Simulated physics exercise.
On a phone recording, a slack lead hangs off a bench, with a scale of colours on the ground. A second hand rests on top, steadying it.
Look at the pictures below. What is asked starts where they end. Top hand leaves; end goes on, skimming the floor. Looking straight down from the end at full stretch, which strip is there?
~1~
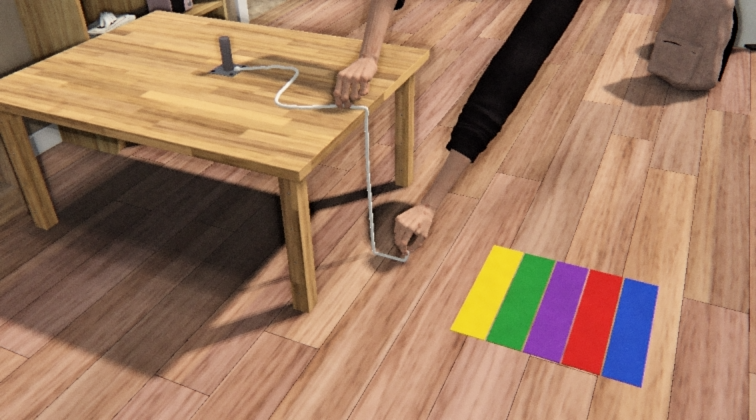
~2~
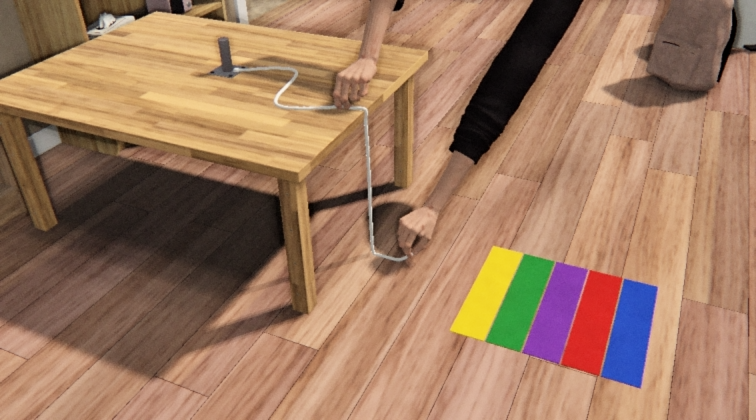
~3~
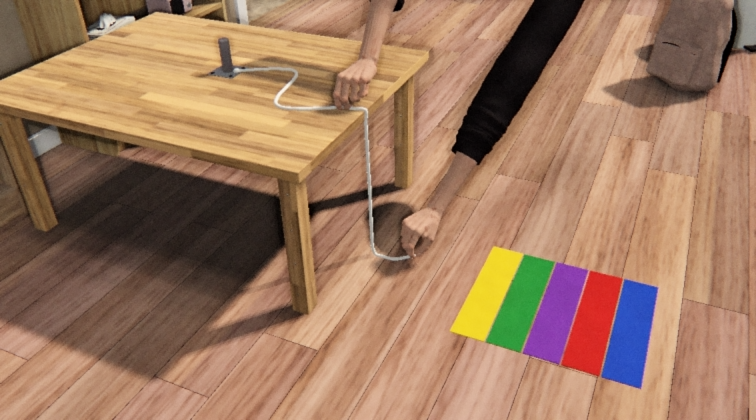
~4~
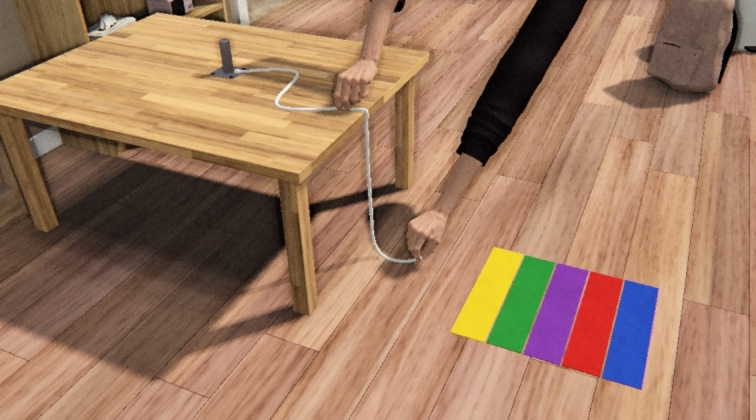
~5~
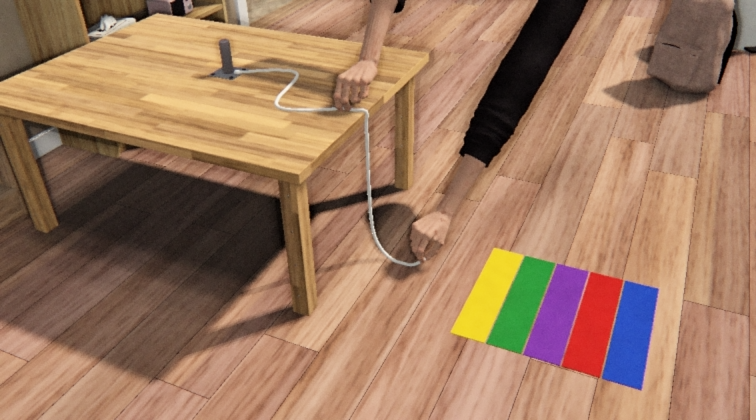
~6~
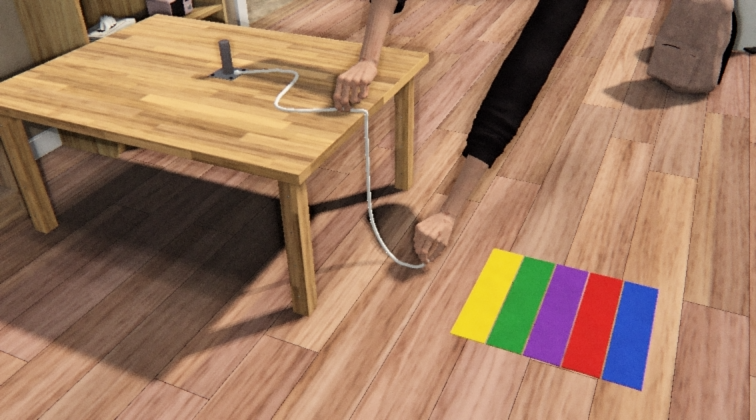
The red strip is there.
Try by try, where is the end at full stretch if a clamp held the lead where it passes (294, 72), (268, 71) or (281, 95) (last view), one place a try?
Per try (px, approx.): (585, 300); (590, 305); (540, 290).
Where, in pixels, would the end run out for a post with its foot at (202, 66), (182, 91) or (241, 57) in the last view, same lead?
Going by the last picture, roughly (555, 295), (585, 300) and (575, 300).
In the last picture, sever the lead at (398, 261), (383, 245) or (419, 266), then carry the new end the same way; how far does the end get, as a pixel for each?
One spot per try: (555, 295), (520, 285), and (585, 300).
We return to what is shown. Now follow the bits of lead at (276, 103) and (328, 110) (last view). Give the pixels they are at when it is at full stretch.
(345, 104) for the first, (397, 137) for the second.
Early on, end near (542, 290); over green.
Midway, end near (581, 301); over red.
At the end of the slack, end near (604, 307); over red. The red one.
